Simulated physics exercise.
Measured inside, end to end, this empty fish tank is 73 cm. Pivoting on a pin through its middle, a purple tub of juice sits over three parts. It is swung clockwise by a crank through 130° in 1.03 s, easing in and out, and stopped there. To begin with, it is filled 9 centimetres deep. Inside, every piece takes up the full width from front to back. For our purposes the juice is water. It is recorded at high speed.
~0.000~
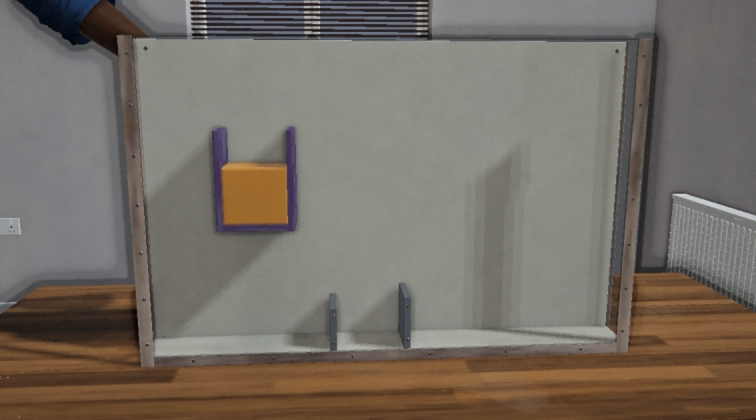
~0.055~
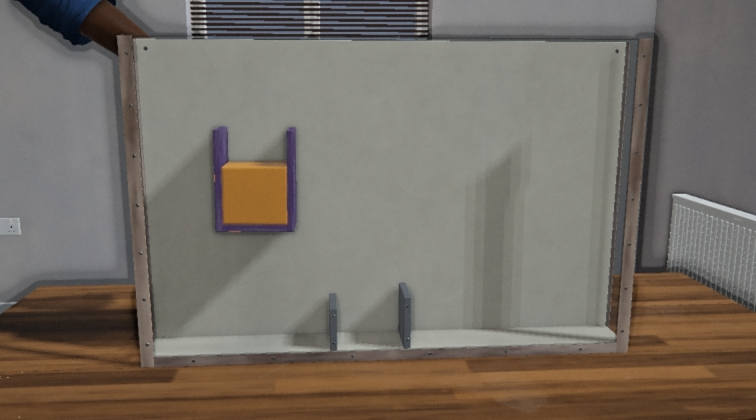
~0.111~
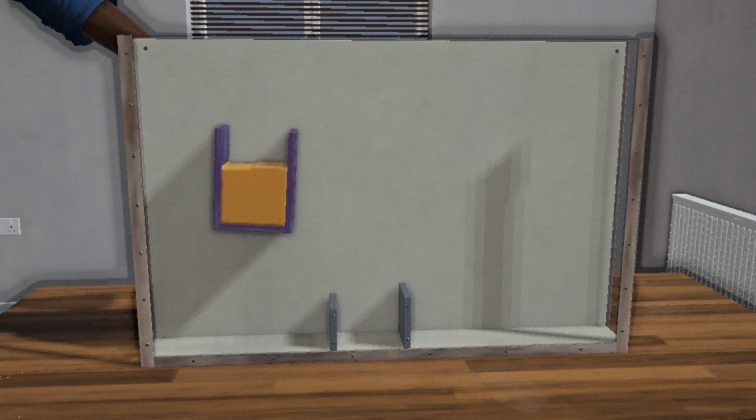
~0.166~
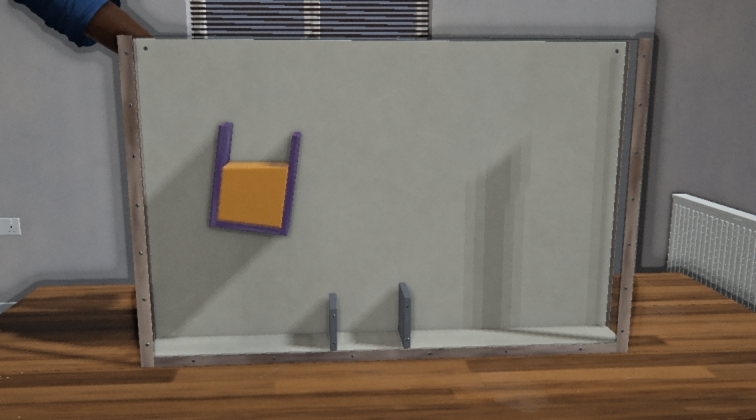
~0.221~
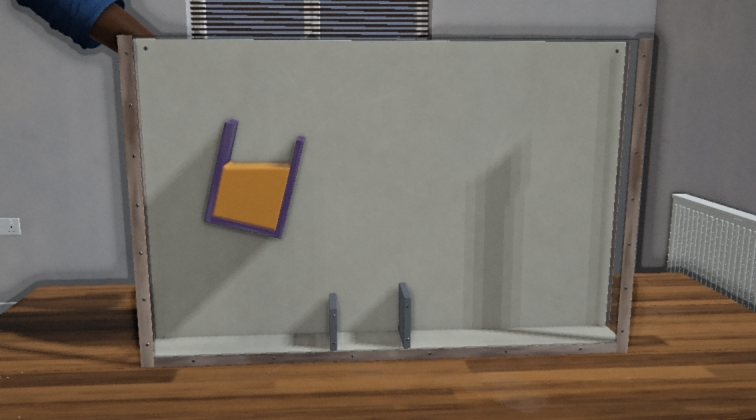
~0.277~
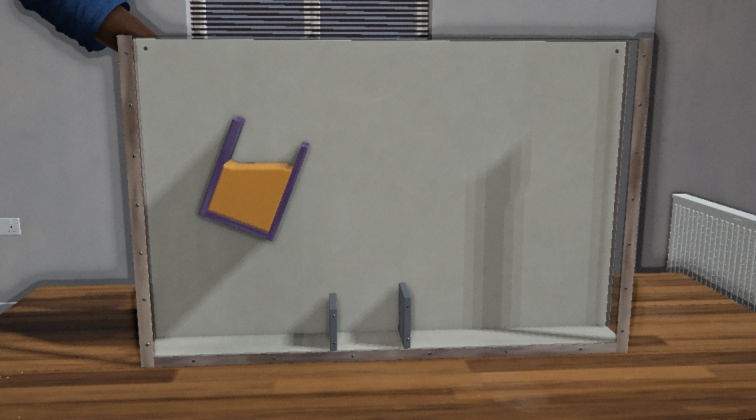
In an empty tank, a purple tub of orange juice slowly tilts clockwise above two grey dividers.
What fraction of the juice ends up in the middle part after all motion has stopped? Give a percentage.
Roughly 55 % of it ends up there.
By 0.48 s the parts hold 0, 0 and 0 per cent, with 100 still above them.
By 0.75 s the parts hold 0, 14 and 0 per cent, with 86 still above them.
By 1.10 s the parts hold 26, 41 and 1 per cent, with 32 still above them.
At rest it is 38 per cent left, 53 middle, 9 right.
